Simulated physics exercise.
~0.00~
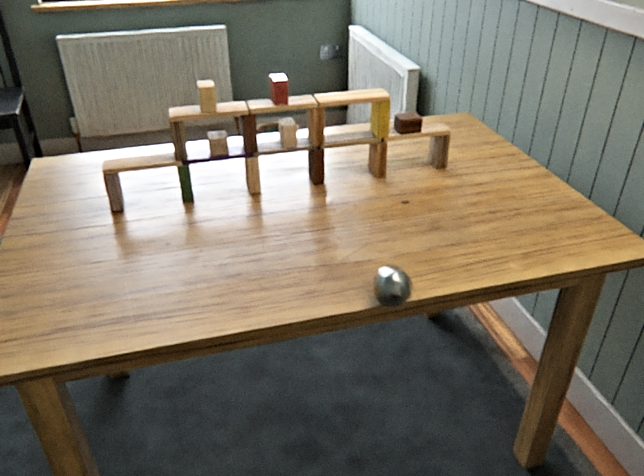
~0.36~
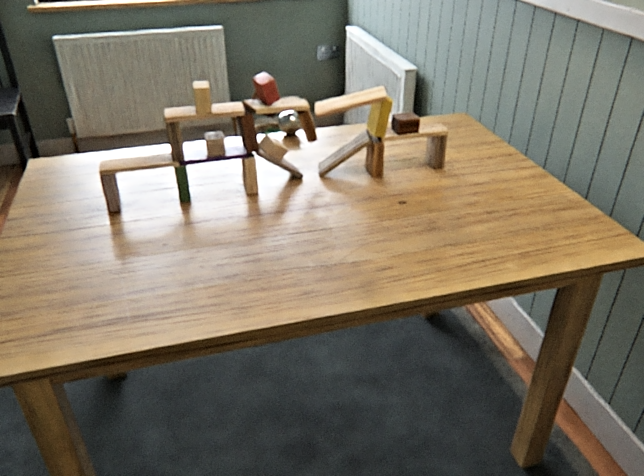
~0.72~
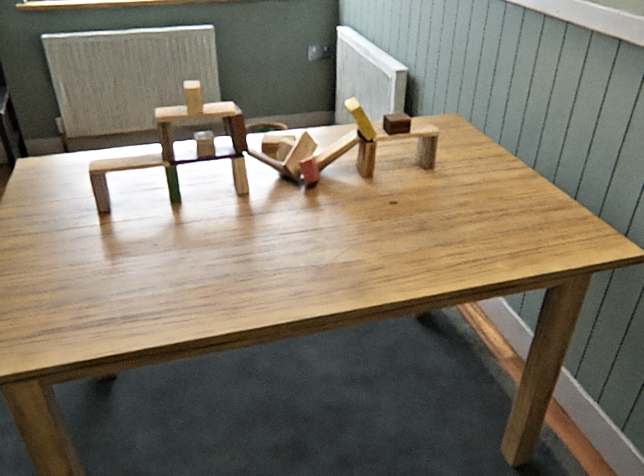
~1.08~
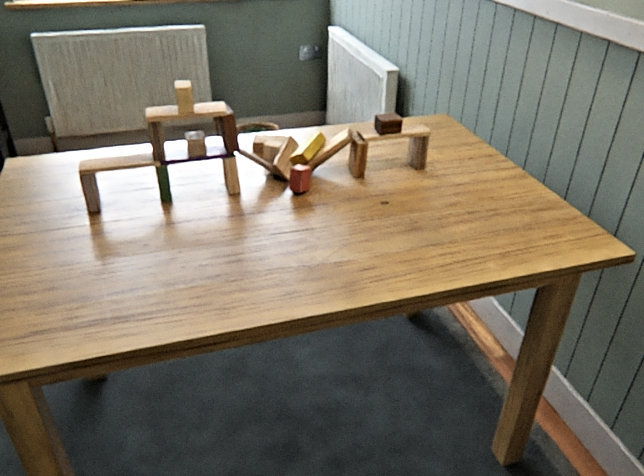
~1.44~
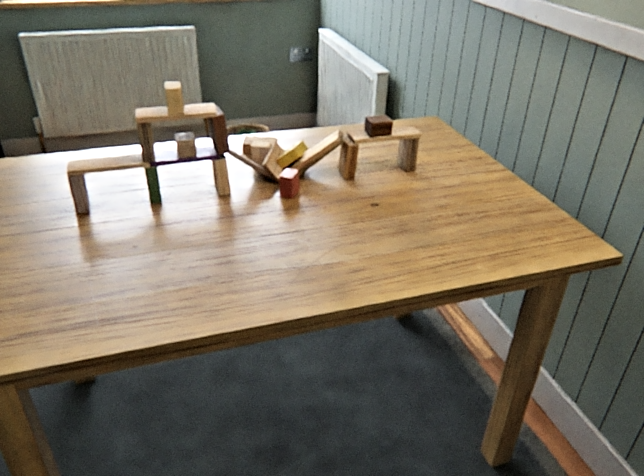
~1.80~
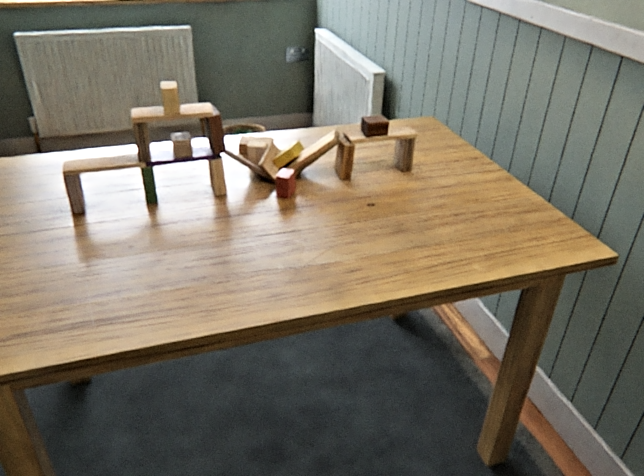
A steel ball knocks down the middle of a block structure, leaving both ends standing.
